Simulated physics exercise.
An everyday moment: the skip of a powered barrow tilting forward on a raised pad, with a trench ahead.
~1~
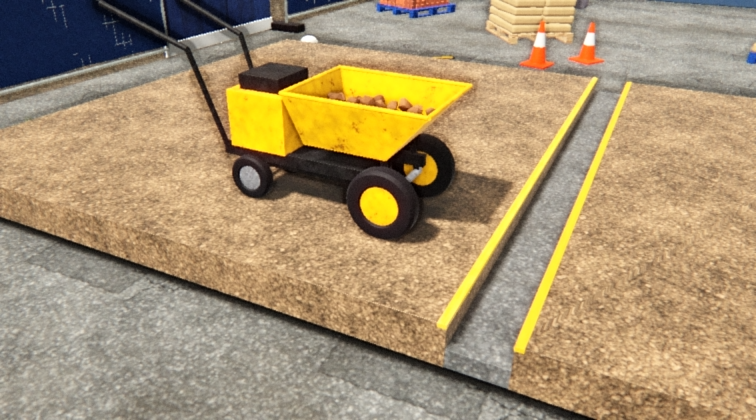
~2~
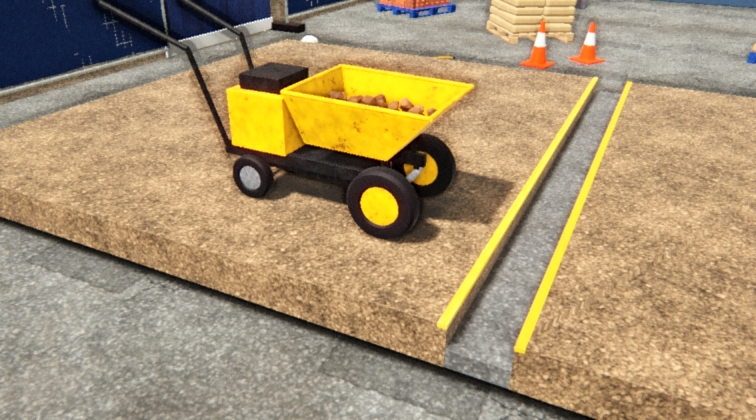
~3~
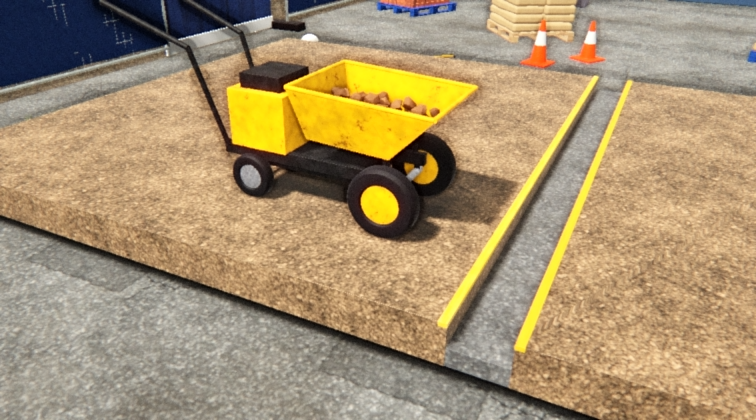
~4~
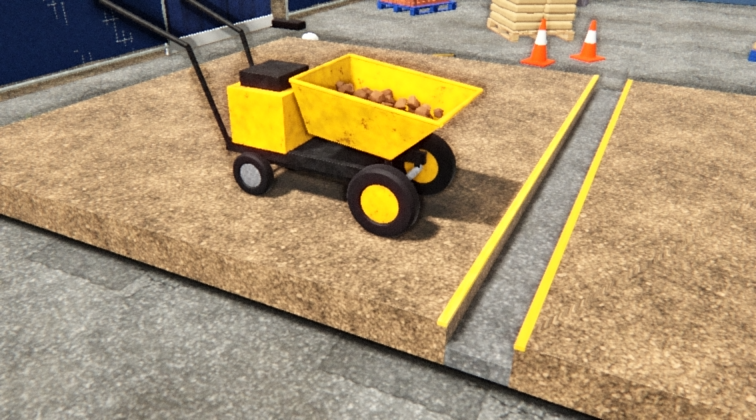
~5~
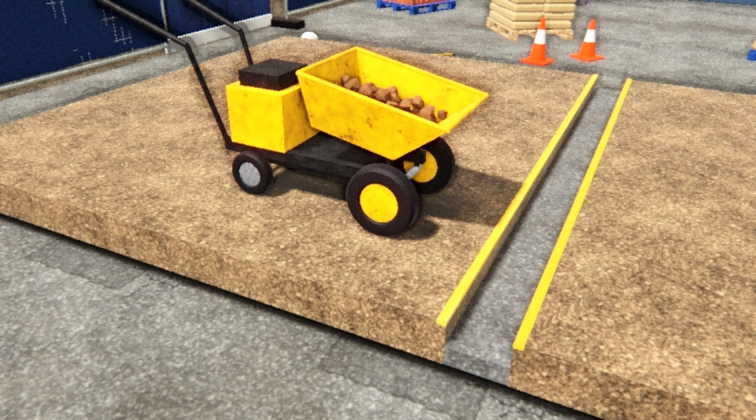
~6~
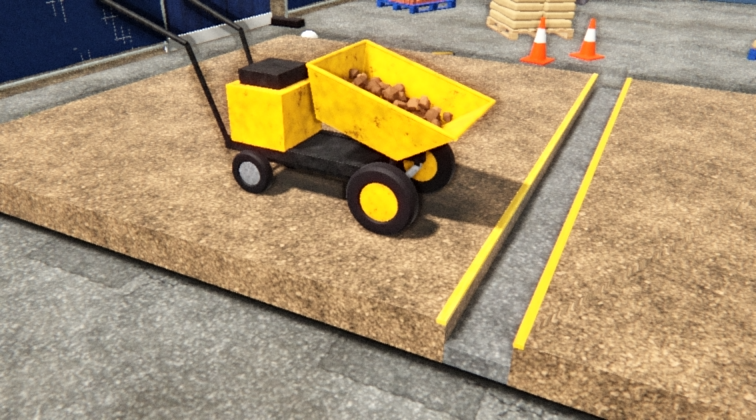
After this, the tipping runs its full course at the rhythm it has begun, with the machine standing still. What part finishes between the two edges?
The trench ends with more than half of it.
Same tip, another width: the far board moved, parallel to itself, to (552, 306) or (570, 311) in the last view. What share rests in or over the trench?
Near 90 % and 100 %.
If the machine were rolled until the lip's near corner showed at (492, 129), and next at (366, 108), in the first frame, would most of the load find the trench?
In turn: Under half; not half.
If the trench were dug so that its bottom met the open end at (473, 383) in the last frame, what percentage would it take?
Roughly 100 in a hundred.
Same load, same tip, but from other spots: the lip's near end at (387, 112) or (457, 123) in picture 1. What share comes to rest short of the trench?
In turn 30 and 0 in a hundred.
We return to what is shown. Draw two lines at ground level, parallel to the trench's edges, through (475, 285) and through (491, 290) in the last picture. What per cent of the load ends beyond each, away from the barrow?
Near 90 % and 60 %.
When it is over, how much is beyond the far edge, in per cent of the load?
Close to 5 per cent.
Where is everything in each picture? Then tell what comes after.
The first picture shows lip of the skip (428, 119), level; top of the load (355, 103), clay clods; first edge of the trench (466, 286); far edge (537, 306), the trench over half as wide as the skip, and about half as deep as wide.
The second picture shows lip of the skip (430, 119), level; top of the load (356, 103).
The third picture shows lip of the skip (434, 121), tipped barely; top of the load (360, 100).
The fourth picture shows lip of the skip (440, 125), tipped a little; top of the load (364, 97).
The fifth picture shows lip of the skip (447, 131), tipped a little; top of the load (360, 101).
The sixth picture shows lip of the skip (455, 138), tipped clearly; top of the load (357, 87); first edge of the trench (465, 282); far edge (536, 302).
Just after the last frame, skip tipped steeply; every one in the skip.
A moment on, skip tipped right over; roughly two thirds in the skip; roughly a third in or heaped over the trench; just a few beyond it.
Further on, skip tipped right over; about a tenth in the skip; the larger part in or heaped over the trench; about a tenth beyond it.
When it is over, skip tipped right over; about a tenth in the skip; the larger part in or heaped over the trench; about a tenth beyond it.
